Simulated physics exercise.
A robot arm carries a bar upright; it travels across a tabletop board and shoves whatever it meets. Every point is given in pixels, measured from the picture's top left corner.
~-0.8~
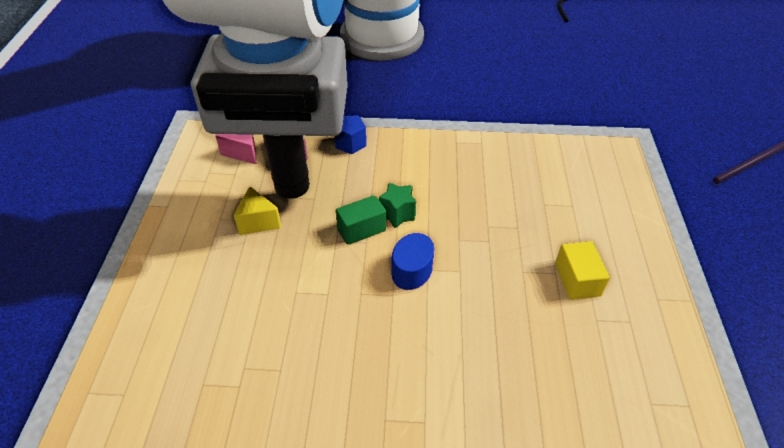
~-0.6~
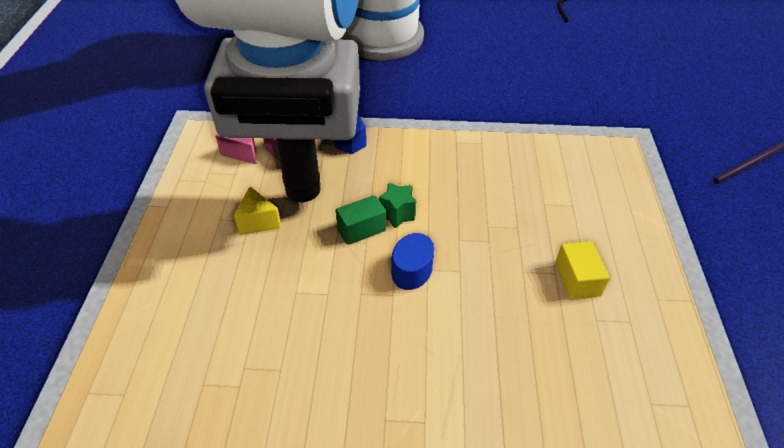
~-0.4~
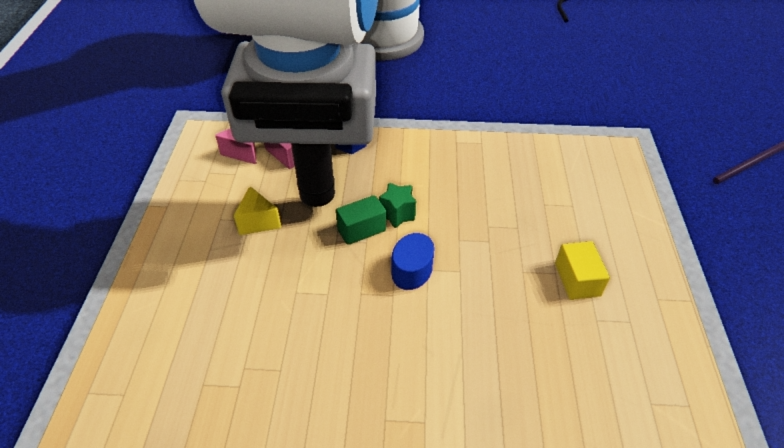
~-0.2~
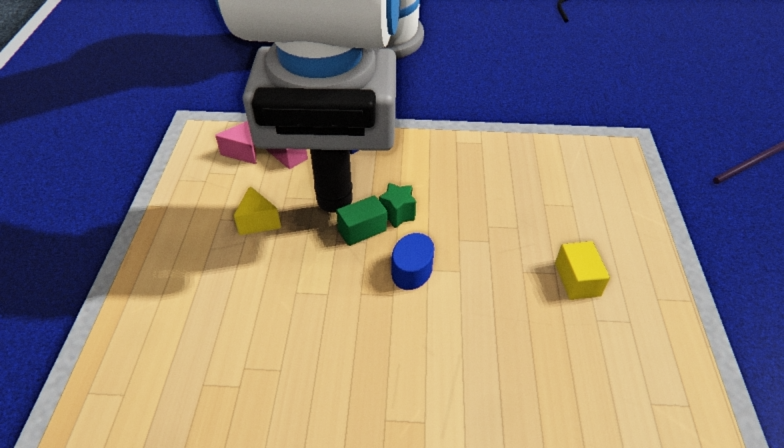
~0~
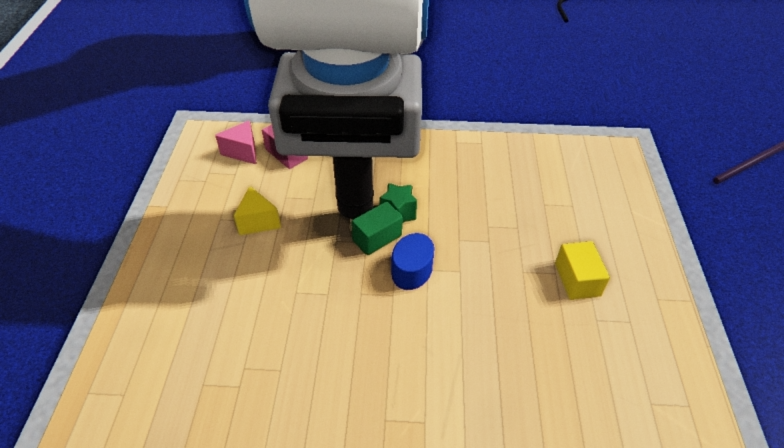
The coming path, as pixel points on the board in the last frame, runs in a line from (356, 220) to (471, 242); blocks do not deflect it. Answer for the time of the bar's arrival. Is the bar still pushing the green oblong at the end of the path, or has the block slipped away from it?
When the path ends, it will lie beside or behind the bar.
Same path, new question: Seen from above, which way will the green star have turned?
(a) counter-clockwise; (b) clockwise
Answer: A.
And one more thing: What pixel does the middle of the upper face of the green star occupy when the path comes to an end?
It sits at (435, 191).
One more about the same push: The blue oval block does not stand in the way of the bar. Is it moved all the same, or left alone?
When the path is over, the blue oval block has left its spot.
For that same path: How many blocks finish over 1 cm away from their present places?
Moved: More than two.
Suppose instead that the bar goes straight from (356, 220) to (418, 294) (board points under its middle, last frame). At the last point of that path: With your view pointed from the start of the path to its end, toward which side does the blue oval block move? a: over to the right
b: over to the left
The answer is b.
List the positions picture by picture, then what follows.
In the first picture, tip of the bar (292, 188), middles of tops, yellow three-sided block (254, 202), green oblong (361, 209), green star (398, 194), blue oval block (413, 251).
In the second picture, bar (303, 191), nothing pushed.
In the third picture, bar (317, 195), nothing pushed.
In the fourth picture, bar (335, 201), nothing pushed.
In the fifth picture, bar (355, 207), yellow three-sided block (254, 202), green oblong (377, 218), green star (399, 194), blue oval block (413, 251).
On the path given first. One third of the way, bar (394, 215); green oblong (408, 230), turned 15° clockwise; green star (420, 191), turned 55° anticlockwise; blue oval block (421, 257), turned 20° clockwise.
Two thirds of the way, bar (434, 222); green oblong (441, 242), turned 50° clockwise; green star (434, 191), turned 110° anticlockwise; blue oval block (432, 269), turned 60° clockwise.
At the end, bar (473, 229); yellow three-sided block unmoved; green oblong (443, 243), turned 50° clockwise; green star (435, 191), turned 110° anticlockwise; blue oval block (432, 269), turned 60° clockwise.
